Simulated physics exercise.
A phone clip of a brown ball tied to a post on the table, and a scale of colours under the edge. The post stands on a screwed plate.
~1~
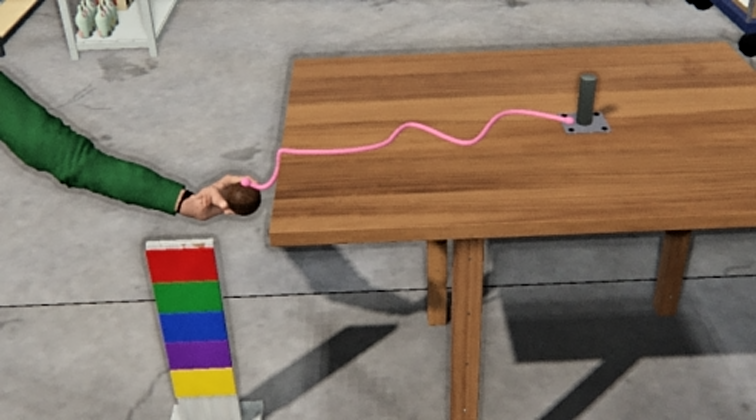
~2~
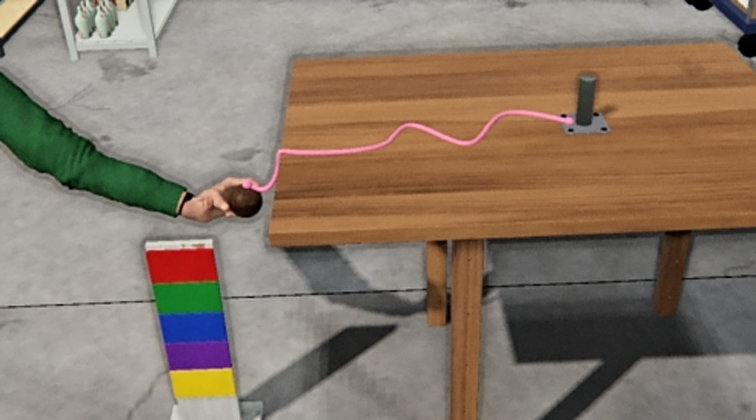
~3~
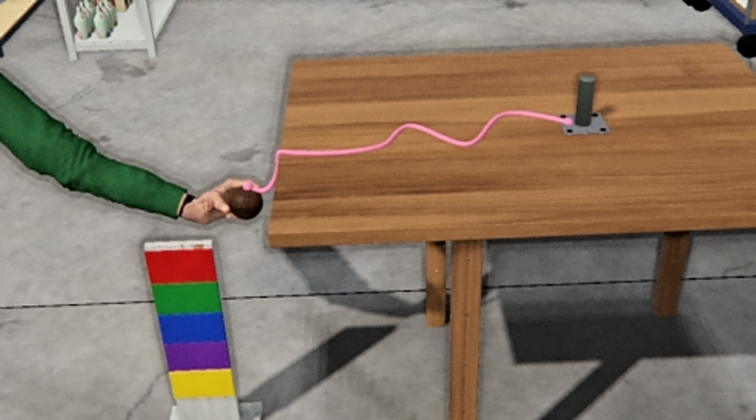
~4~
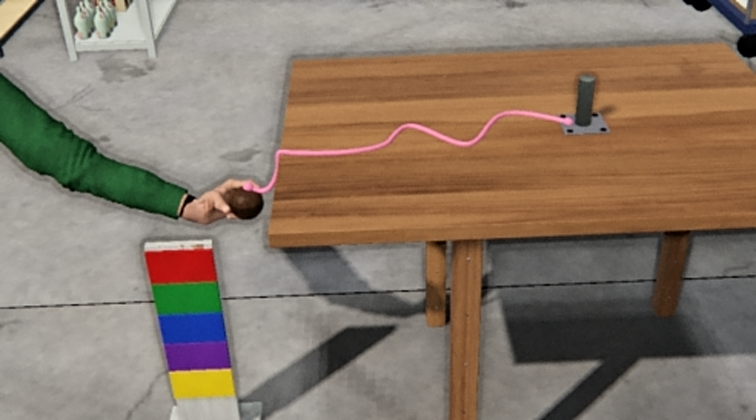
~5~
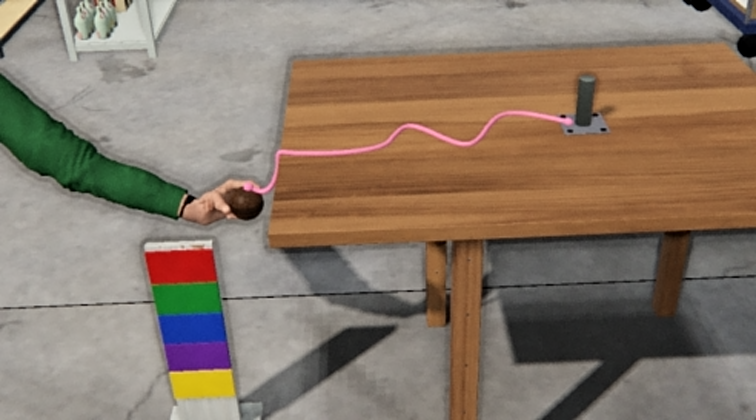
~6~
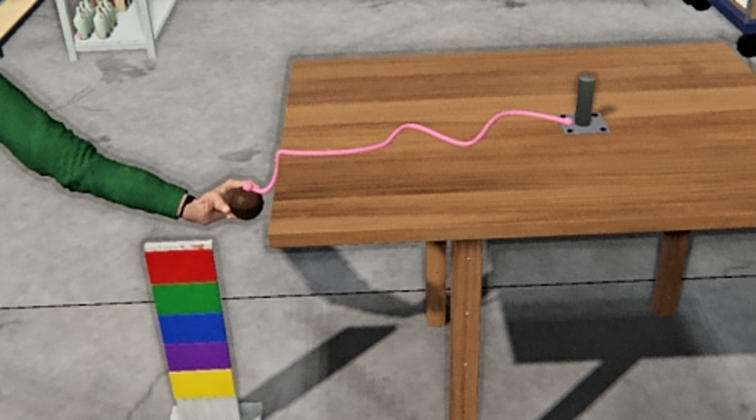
A brown ball, tied by a wavy pink cord to a post on the wooden table, barely moved as a green-sleeved hand held it beside the table's left edge, near an upright strip of coloured bands.
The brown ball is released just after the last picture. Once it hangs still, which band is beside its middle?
Its centre hangs level with the green band.
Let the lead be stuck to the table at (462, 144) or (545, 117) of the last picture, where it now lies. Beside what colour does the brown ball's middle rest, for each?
Taking them in turn: Red; green.
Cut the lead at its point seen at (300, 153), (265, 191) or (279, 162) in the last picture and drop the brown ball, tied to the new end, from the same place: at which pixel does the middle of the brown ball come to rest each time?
The places are (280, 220), (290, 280) and (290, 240).
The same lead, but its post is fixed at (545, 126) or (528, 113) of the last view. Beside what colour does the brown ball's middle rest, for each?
In that order: Blue; blue.
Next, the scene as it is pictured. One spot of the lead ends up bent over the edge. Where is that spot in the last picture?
The one at (365, 150).
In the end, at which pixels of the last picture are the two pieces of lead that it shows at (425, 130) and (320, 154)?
About (369, 140), and the other about (282, 191).
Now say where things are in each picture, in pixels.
In the first picture, brown ball (244, 199); red (182, 267); green (188, 298); blue (193, 328); purple (199, 356); yellow (204, 384).
In the second picture, brown ball (245, 201); lead through (533, 114) (486, 131) (430, 131) (378, 147) (302, 153).
In the third picture, brown ball (246, 203).
In the fourth picture, brown ball (246, 203); lead through (532, 115) (485, 132) (429, 132) (377, 147) (301, 153).
In the fifth picture, brown ball (247, 203).
In the sixth picture, brown ball (246, 203); lead through (532, 115) (485, 132) (429, 132) (377, 147) (301, 153).
A little later, ball near (267, 282); level with green.
Next, ball near (321, 285); level with green.
Later still, ball near (287, 292); level with green.
When it is over, ball near (287, 291); level with green. Its middle rests at the green band.
